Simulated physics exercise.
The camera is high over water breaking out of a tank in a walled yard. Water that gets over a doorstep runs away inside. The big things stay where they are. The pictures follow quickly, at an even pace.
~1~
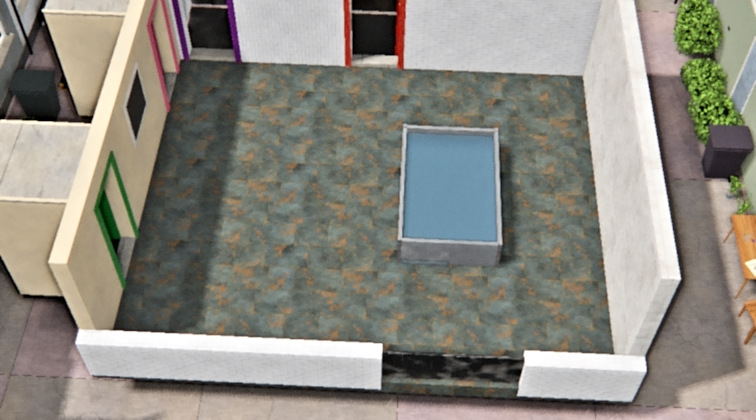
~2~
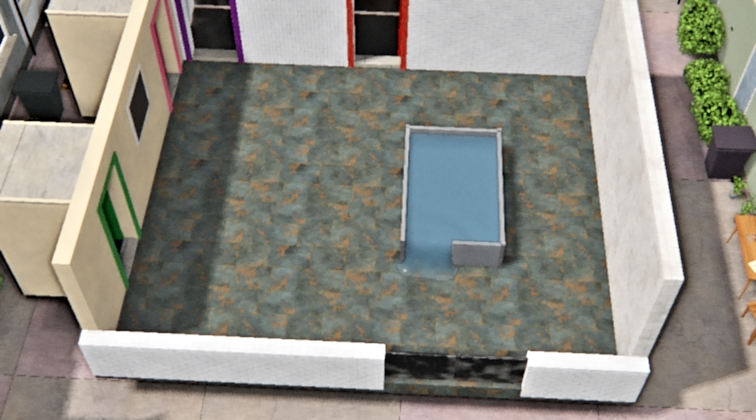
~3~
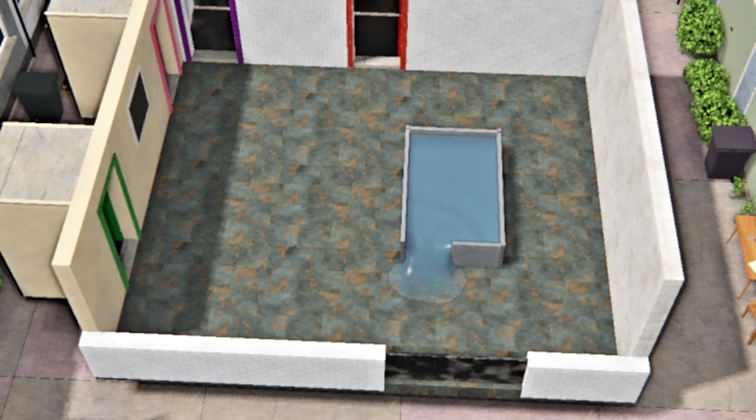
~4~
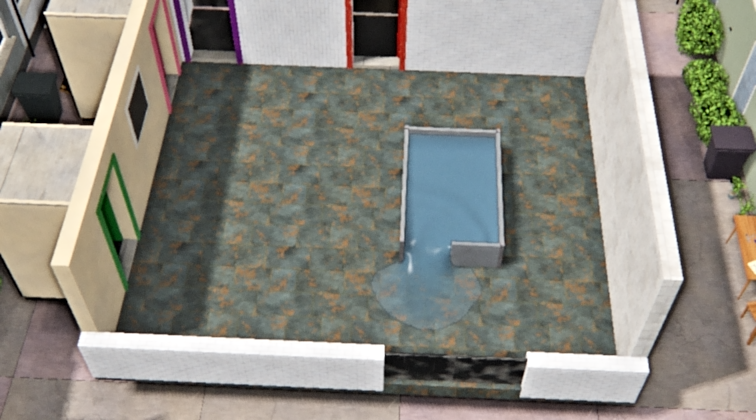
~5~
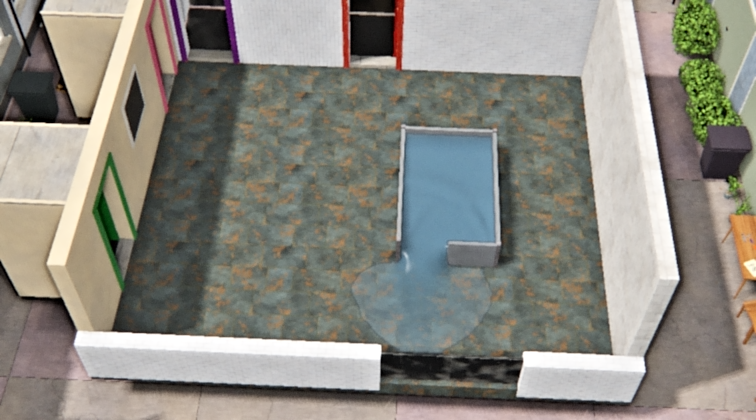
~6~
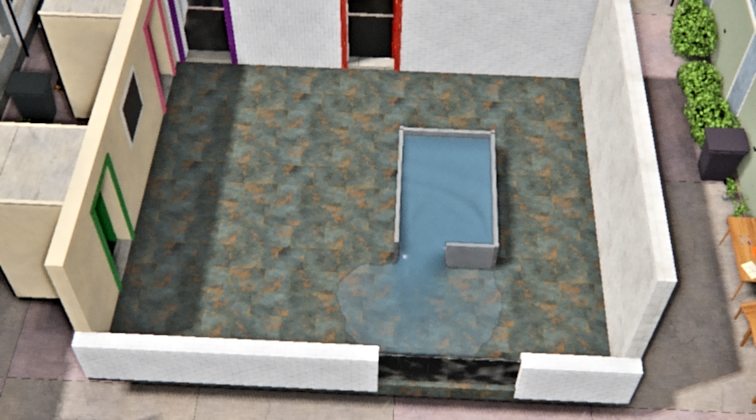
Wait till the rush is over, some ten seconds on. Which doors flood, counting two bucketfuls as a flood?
One by one: The green door lets in a lot; the red door admits no more than that; the pink door admits no more than that; the purple door admits no more than that.
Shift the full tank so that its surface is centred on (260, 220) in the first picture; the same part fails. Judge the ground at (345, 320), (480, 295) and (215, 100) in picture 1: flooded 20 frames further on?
One after the other: Wet, under water, not flooded.
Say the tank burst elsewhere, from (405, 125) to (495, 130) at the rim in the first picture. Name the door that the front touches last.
The one in green.
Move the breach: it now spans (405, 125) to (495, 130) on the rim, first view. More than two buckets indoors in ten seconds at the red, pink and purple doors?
In short: Red door lets more in, pink door is over, purple door stays under.
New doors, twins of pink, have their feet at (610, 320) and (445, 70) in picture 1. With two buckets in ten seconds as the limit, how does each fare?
As listed: Goes over, keeps below it.
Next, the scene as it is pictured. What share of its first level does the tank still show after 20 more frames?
Close to 52 %.
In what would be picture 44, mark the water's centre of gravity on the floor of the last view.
Around (392, 259).
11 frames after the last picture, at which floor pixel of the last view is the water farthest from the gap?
Roughly at (162, 359).
A moment on, water covers 10 % of the floor; the green door not reached, the red door not reached, the pink door not reached, the purple door not reached.
Next, water covers 15 % of the floor; the green door not reached, the red door not reached, the pink door not reached, the purple door not reached.
Then, water covers 30 % of the floor; the green door wet at the sill, nothing in, the red door not reached, the pink door not reached, the purple door not reached.
Later, water covers 55 % of the floor; the green door over two buckets in, the red door not reached, the pink door not reached, the purple door not reached.
In the end, water covers 80 % of the floor; the green door over two buckets in, the red door wet at the sill, nothing in, the pink door wet at the sill, nothing in, the purple door wet at the sill, nothing in.
